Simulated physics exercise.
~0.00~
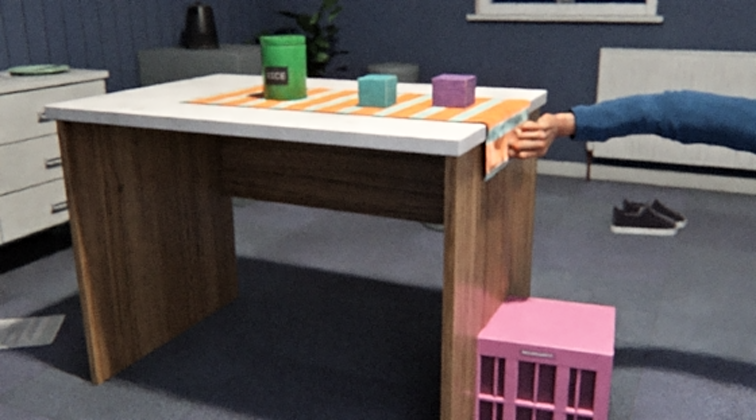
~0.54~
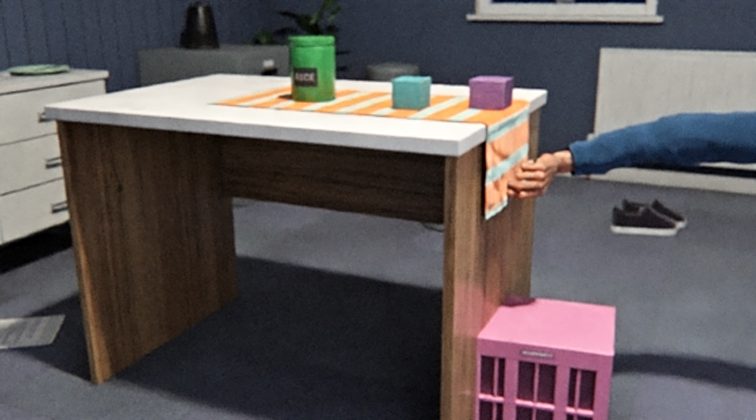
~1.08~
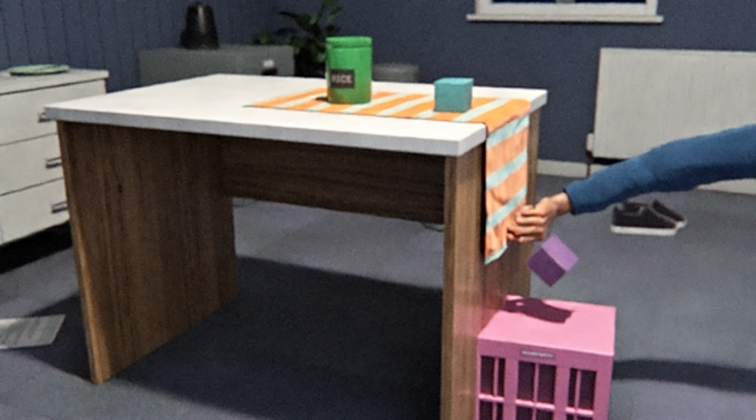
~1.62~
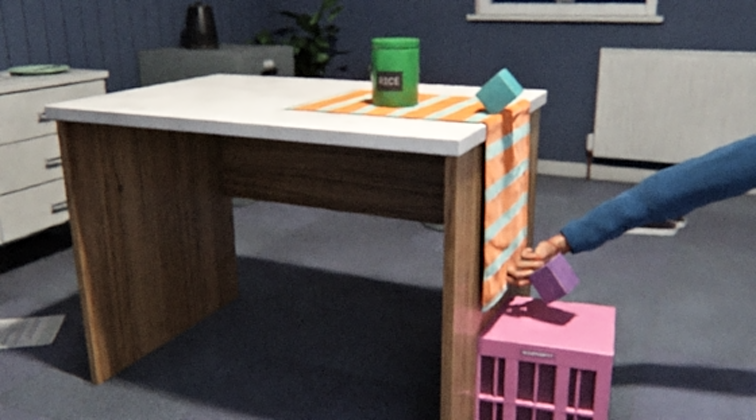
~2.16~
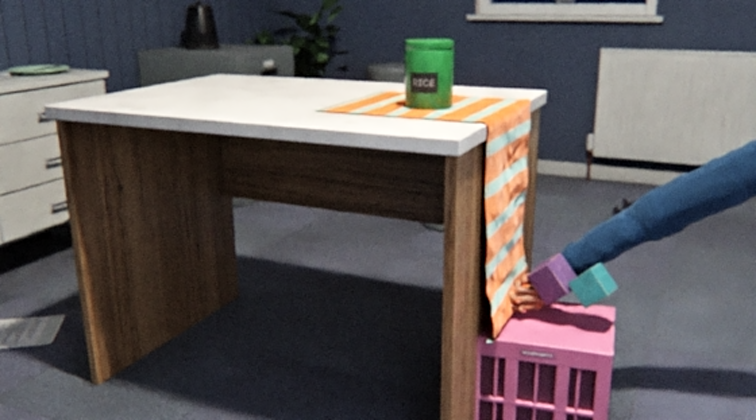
An orange-striped tea towel lies across a white-topped wooden table, seen from a fixed view in a blue-walled room, with a green canister, a turquoise block and a purple block on it. A blue-sleeved arm reaches in from the right and pulls the hanging end slowly down, carrying everything rightward. The purple block goes over the edge first and drops towards the pink crate below. The turquoise block tips at the edge, then falls too. Finally the hem reaches the crate, both blocks are down beside the hand, and the canister still stands upright on the table.
